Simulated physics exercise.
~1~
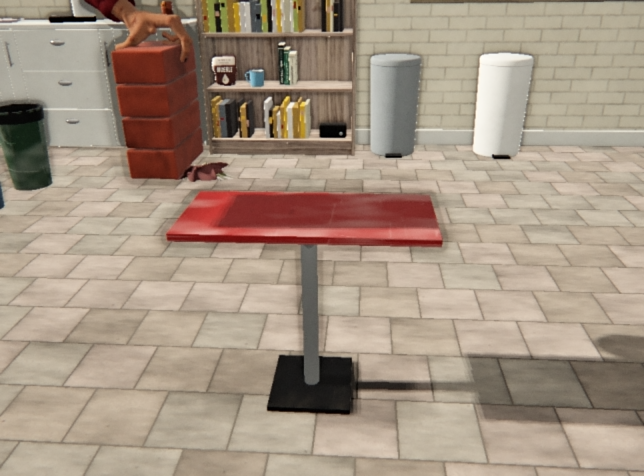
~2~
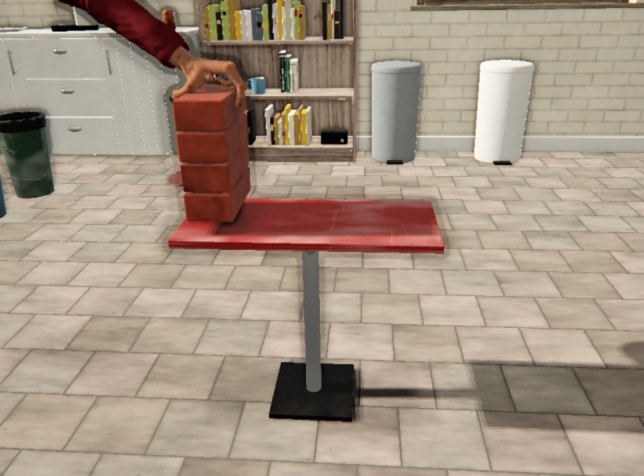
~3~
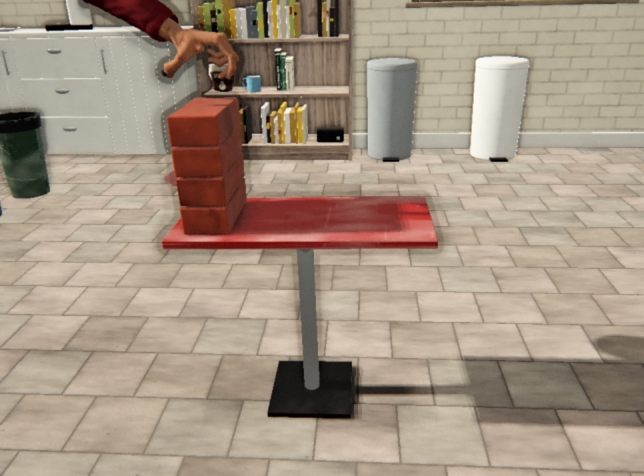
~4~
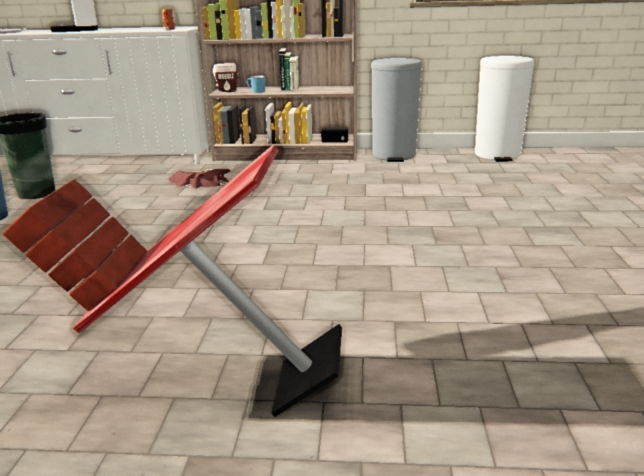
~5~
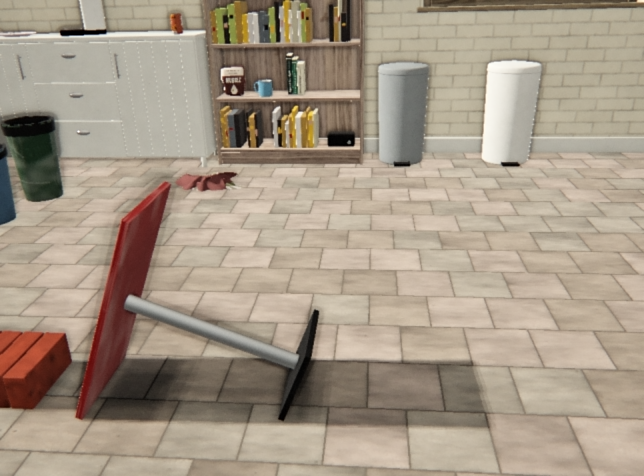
The footage shows a hand setting a stack of red bricks on the left end of a narrow red table with a single gray leg, then letting go and drawing back. The table tips over to the left, and the bricks drop to the floor beside it.
